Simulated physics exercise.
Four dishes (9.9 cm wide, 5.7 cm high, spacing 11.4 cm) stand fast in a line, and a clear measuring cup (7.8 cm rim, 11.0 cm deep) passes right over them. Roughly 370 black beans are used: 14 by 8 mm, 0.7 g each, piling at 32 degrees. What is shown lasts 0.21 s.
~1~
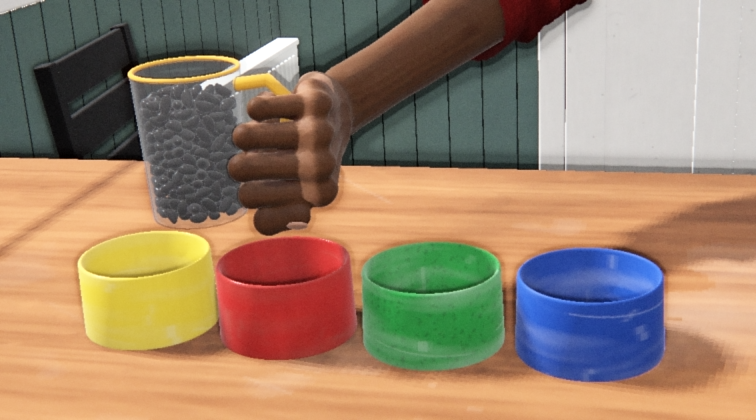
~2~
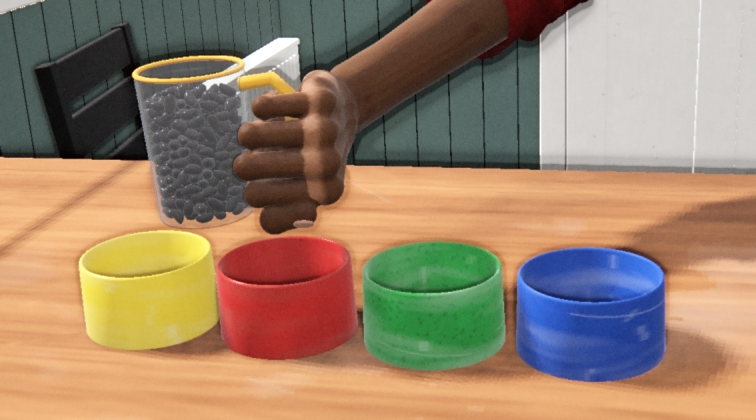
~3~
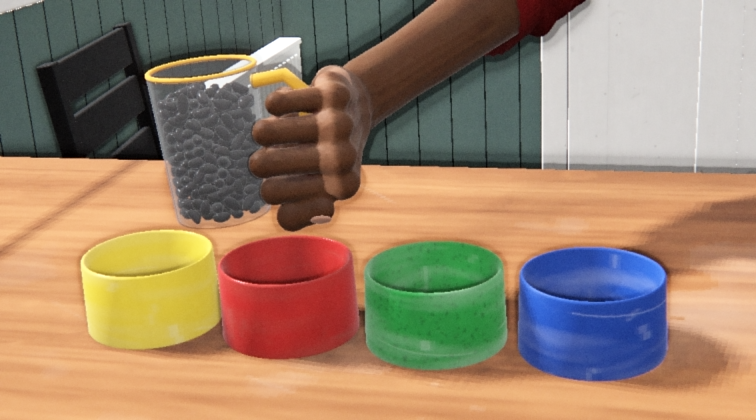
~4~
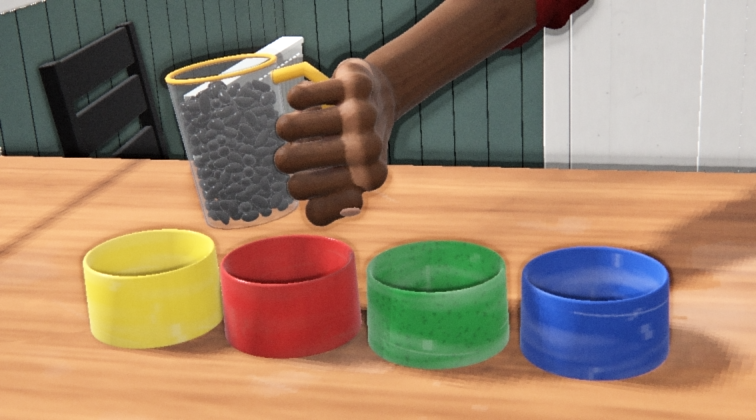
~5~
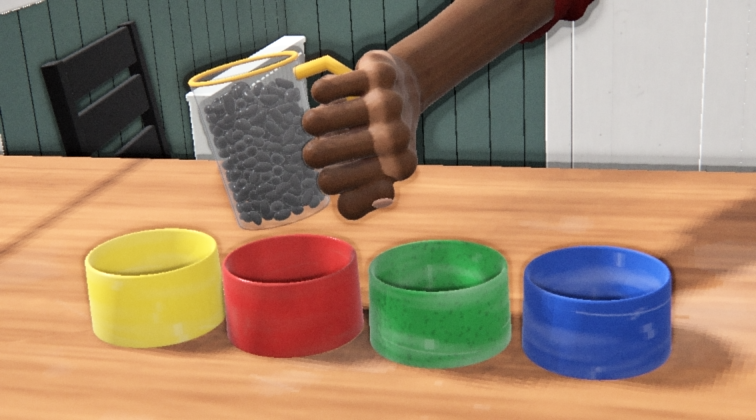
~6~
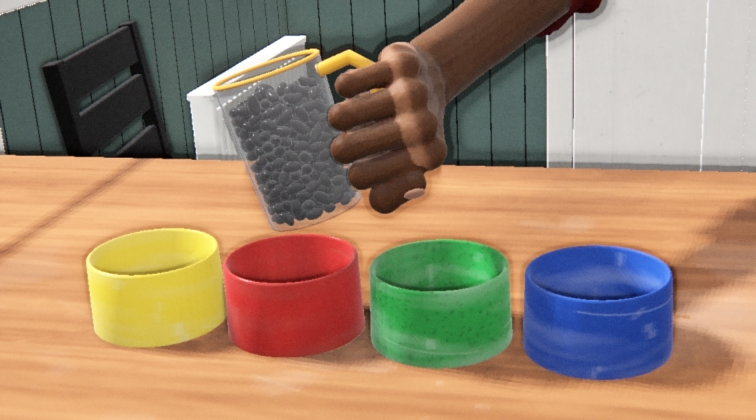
A hand grips the yellow handle of a clear measuring cup filled with black beans, held above a wooden table and seen from slightly above, with green and white panelled walls and a dark chair behind. Yellow, red, green and blue dishes stand in a row from left to right. The hand carries the cup a short way right, gradually tilting its rim leftward, while the view stays almost still.
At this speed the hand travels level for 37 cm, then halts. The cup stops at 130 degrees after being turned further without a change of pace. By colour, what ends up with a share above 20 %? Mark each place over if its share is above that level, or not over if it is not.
Red: Not over, blue: Over, green: Not over, yellow: Not over, counter: Not over.
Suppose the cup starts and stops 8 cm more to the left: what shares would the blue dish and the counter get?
In that case, blue: 30; counter: 50.
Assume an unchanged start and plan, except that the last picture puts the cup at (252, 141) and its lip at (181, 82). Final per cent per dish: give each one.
Red 0, blue 80, green 10, yellow 0.
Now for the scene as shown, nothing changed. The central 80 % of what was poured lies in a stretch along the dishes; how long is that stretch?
I'd put it near 6 cm.
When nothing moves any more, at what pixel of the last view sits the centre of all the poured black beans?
Resting centre estimate: Around (603, 304).
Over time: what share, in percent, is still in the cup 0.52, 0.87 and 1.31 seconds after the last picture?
Close to 100, 90 and 0 per cent respectively.
Then, 0.52 s after the last picture, tilt 70 degrees; cup holds 100 %.
Then, 0.87 s after the last picture, tilt 106 degrees; cup holds 90 %, blue 5 %.
Then, 1.31 s after the last picture, tilt 130 degrees; cup holds 0 %, blue 95 %.
In the end, red 0 %, blue 95 %, green 0 %, yellow 0 %, counter 5 %.
